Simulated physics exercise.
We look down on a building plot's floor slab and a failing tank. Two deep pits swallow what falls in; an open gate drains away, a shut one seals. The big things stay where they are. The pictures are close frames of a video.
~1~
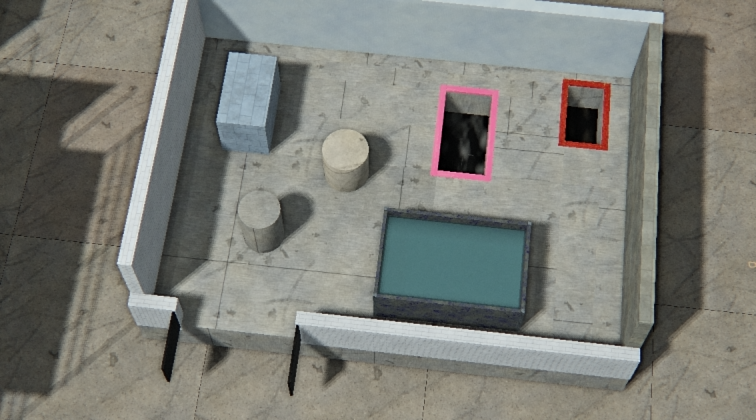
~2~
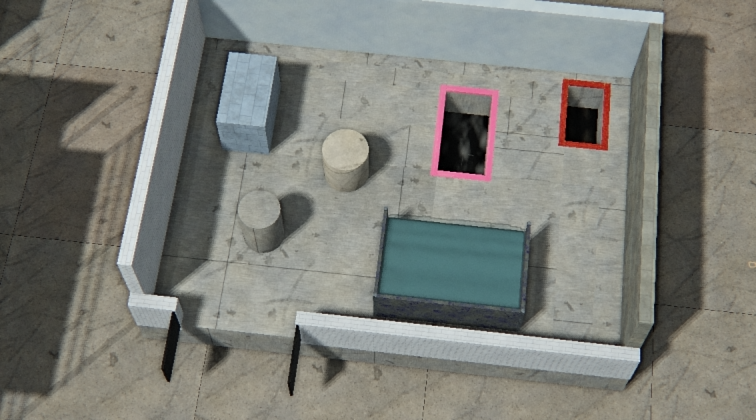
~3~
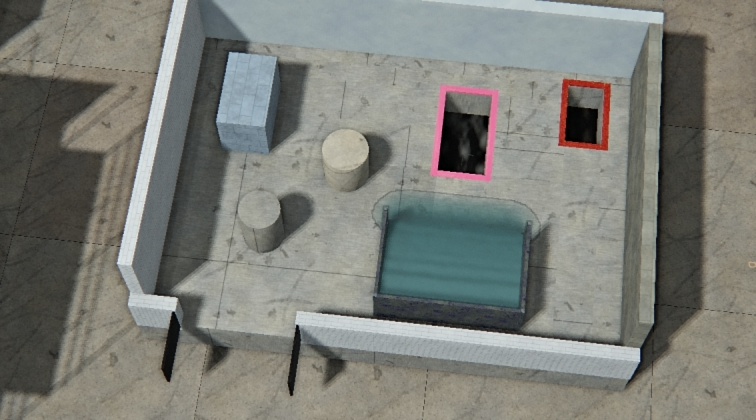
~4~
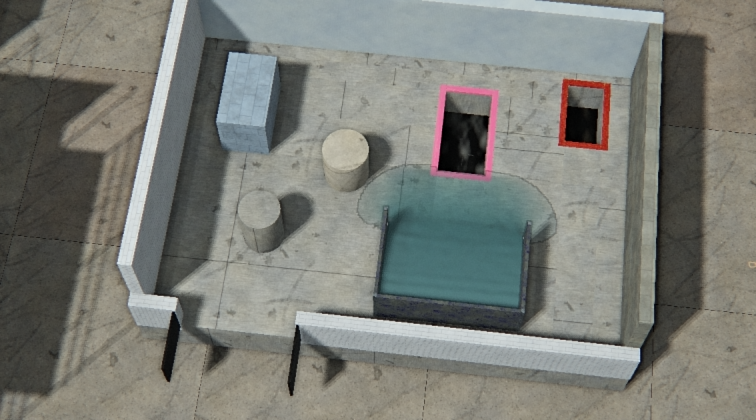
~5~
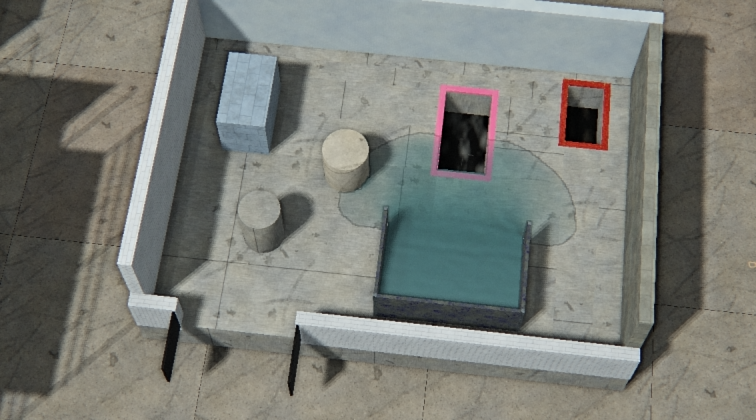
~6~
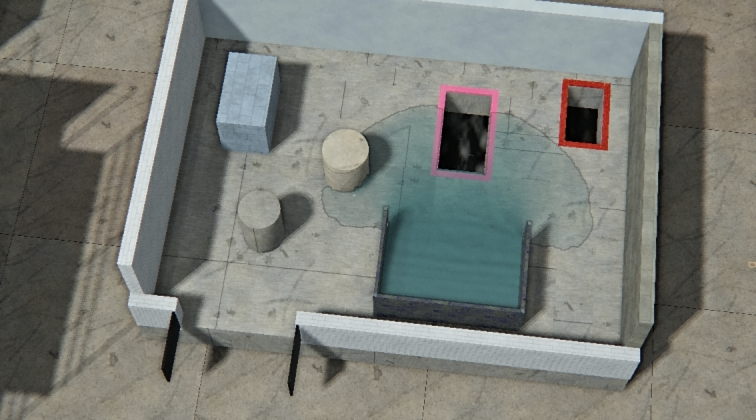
Open tank losing its far side, water pouring out and fanning across the walled floor slab around the pink-edged pit.
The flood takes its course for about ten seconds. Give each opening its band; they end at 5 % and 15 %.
In the end: The gate takes less than 5 %; the pink pit takes more than 15 %; the red pit takes more than 15 %.
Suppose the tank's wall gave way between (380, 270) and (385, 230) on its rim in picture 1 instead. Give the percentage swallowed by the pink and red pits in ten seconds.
Roughly, in per cent: Pink 8, red 2.
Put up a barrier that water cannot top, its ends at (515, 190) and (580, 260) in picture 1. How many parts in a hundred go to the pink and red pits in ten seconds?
Roughly, in per cent: Pink 50, red 8.
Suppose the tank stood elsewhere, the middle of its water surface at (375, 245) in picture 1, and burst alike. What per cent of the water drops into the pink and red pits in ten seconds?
Per cent: Pink 40, red 10.
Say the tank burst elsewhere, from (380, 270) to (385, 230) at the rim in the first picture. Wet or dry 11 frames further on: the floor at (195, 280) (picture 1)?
At that place: Wet.
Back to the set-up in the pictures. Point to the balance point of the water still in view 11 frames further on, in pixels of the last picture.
Near (449, 174).
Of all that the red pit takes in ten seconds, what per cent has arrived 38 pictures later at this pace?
About 85 per cent.
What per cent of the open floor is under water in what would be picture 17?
Close to 45 %.
A moment on, water covers 40 % of the floor; the gate 0 %, the pink pit 16 %, the red pit 1 %.
Next, water covers 45 % of the floor; the gate 0 %, the pink pit 26 %, the red pit 5 %.
Then, water covers 50 % of the floor; the gate 0 %, the pink pit 36 %, the red pit 11 %.
Later, water covers 70 % of the floor; the gate 0 %, the pink pit 45 %, the red pit 17 %.
In the end, water covers 70 % of the floor; the gate 3 %, the pink pit 49 %, the red pit 19 %.
